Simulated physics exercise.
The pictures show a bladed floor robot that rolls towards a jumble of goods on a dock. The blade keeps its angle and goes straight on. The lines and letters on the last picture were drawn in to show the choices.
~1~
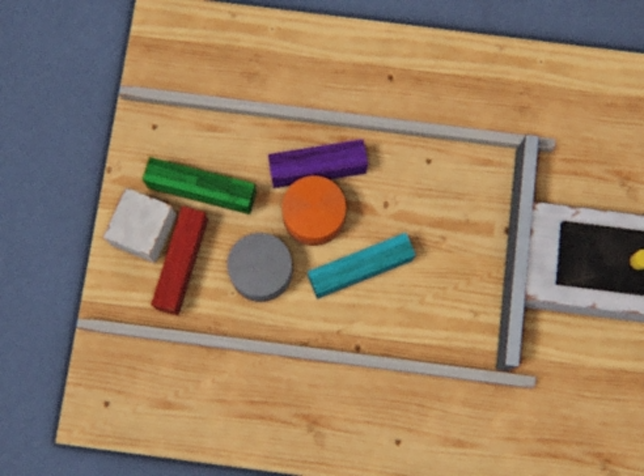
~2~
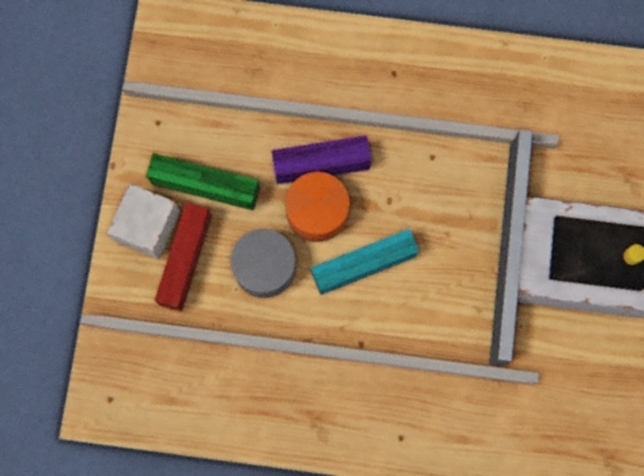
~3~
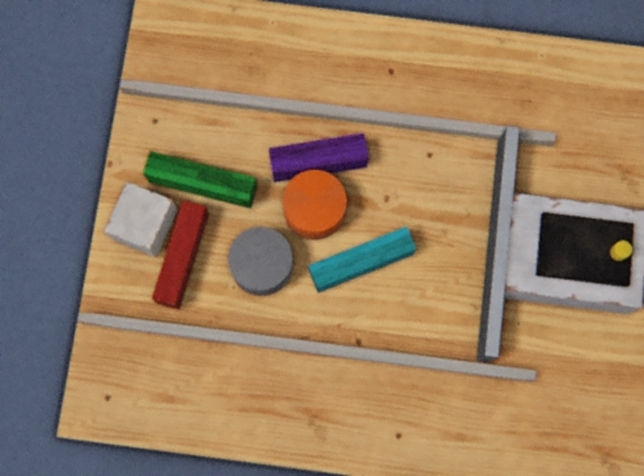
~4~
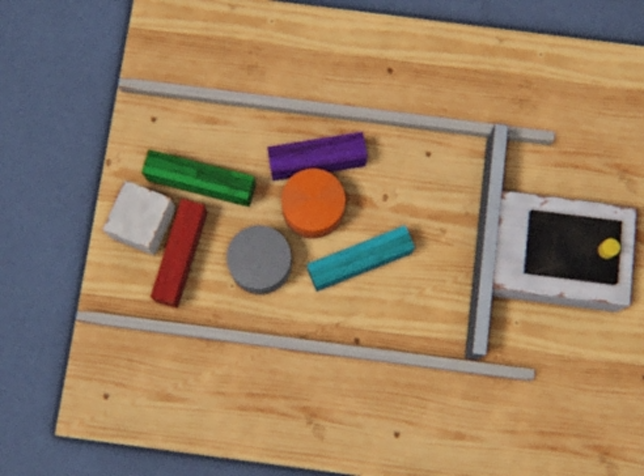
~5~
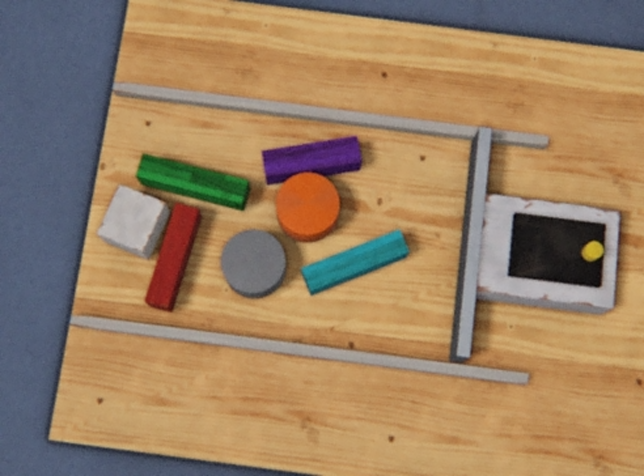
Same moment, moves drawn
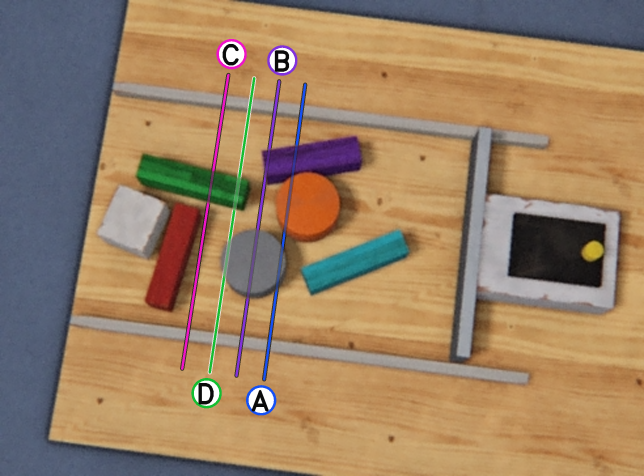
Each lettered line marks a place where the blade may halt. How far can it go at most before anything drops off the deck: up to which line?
Nothing falls up to D.
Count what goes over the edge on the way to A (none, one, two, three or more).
By then, none.
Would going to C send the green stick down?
Yes.
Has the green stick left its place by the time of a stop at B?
By then, yes.
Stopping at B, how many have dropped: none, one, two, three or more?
The count is none.
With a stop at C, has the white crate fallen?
Yes.
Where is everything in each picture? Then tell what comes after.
In the first frame, orange canister (314, 211); green stick (200, 186); turquoise stick (361, 267).
In the second frame, robot (592, 252); grey canister (264, 263).
In the third frame, robot (578, 248); purple stick (318, 158).
In the fourth frame, robot (566, 246); orange canister (313, 204).
In the fifth frame, robot (550, 249); turquoise stick (355, 263); grey canister (254, 264); white crate (135, 223).
On the marked copy, A at (285, 227); B at (259, 224); C at (206, 217); D at (233, 221).
With D. Early on, robot (463, 238); grey canister (248, 265); turquoise stick (326, 267).
Further on, robot (376, 227); green stick (183, 181); grey canister (232, 265).
At the end, robot (310, 218); white crate (102, 212); green stick (121, 171); nothing has fallen.
As for the rest, A is safe but short; B is safe but short; C drops the green stick and white crate.
